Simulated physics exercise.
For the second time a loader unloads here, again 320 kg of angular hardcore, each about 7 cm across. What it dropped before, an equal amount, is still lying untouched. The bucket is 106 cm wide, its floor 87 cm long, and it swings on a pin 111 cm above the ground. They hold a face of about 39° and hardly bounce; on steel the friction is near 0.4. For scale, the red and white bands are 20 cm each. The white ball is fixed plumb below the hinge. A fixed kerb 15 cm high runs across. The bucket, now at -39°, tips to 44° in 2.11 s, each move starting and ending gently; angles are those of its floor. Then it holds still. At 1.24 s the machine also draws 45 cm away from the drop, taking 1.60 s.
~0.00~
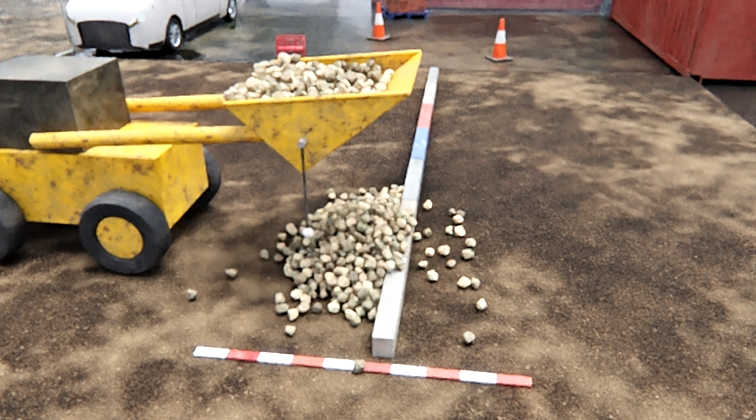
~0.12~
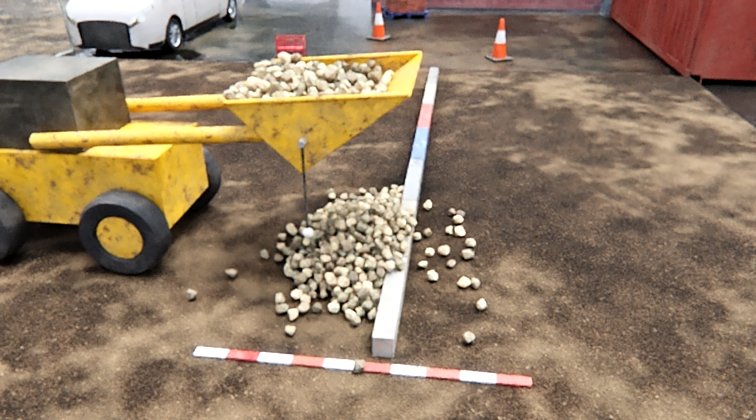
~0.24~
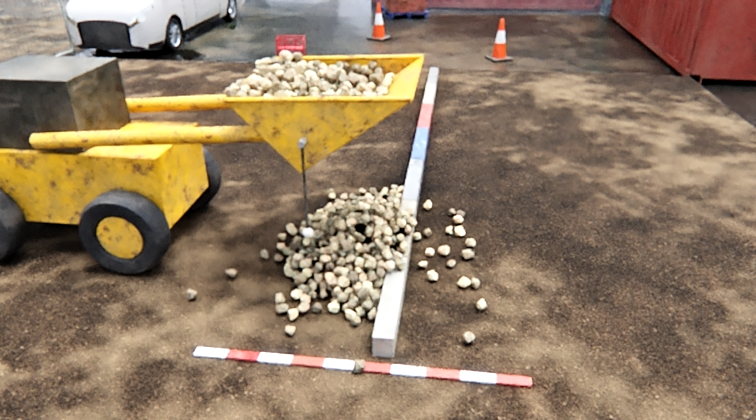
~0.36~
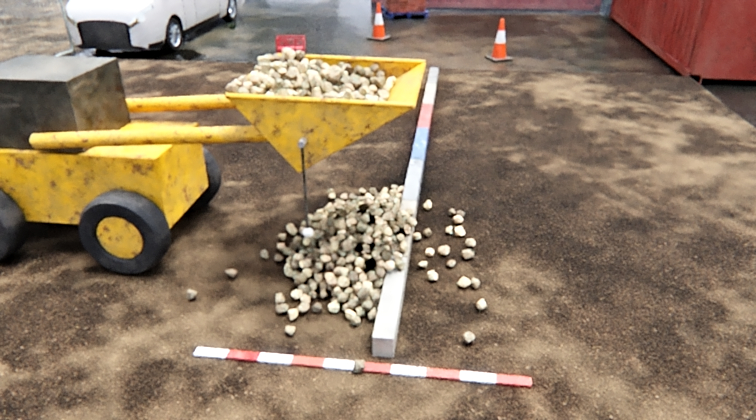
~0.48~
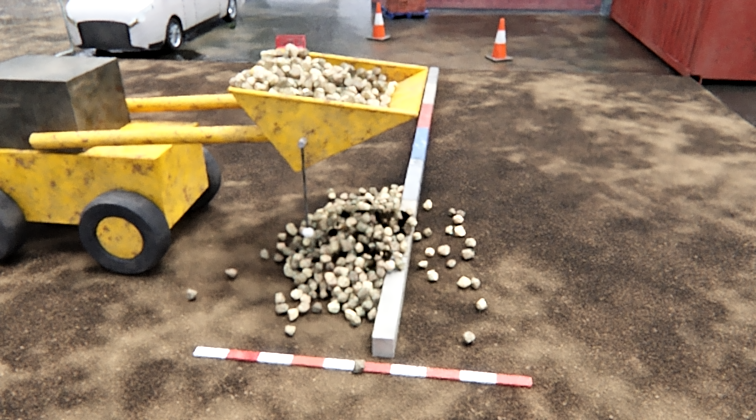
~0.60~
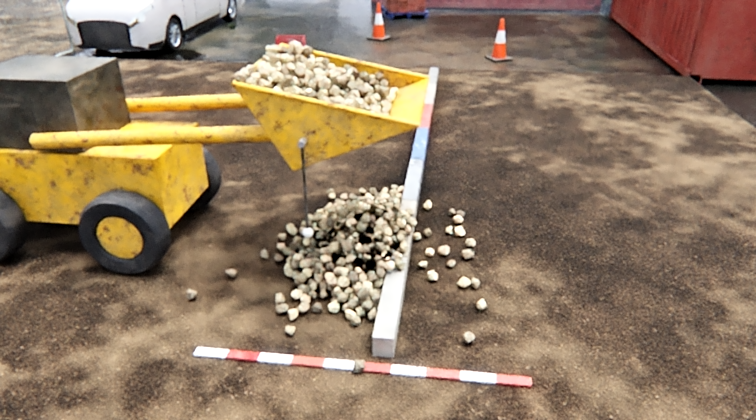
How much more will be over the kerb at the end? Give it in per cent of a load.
Some 47 per cent is added.
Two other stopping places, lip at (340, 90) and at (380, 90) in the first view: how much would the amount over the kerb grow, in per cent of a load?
First some 5, then 25 per cent.
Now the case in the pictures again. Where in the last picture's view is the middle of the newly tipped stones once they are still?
Near (400, 239).
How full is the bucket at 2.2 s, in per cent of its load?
It holds some 10 per cent.
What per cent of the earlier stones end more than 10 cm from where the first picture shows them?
Roughly 0 per cent of them.
After 1.6 s the floor is at 31°; in per cent of one load, 96 in the bucket, 100 on this side of the kerb, 4 over the kerb; the foremost stones are at (468, 265).
After 2.2 s the floor is at 44°; in per cent of one load, 8 in the bucket, 150 on this side of the kerb, 42 over the kerb; the foremost stones are at (499, 270).
After 3.3 s the floor is at 44°; in per cent of one load, 0 in the bucket, 150 on this side of the kerb, 50 over the kerb; the foremost stones are at (533, 263).
After 5.8 s the floor is at 44°; in per cent of one load, 0 in the bucket, 150 on this side of the kerb, 50 over the kerb; the foremost stones are at (533, 263). Net gain over the kerb, 47.
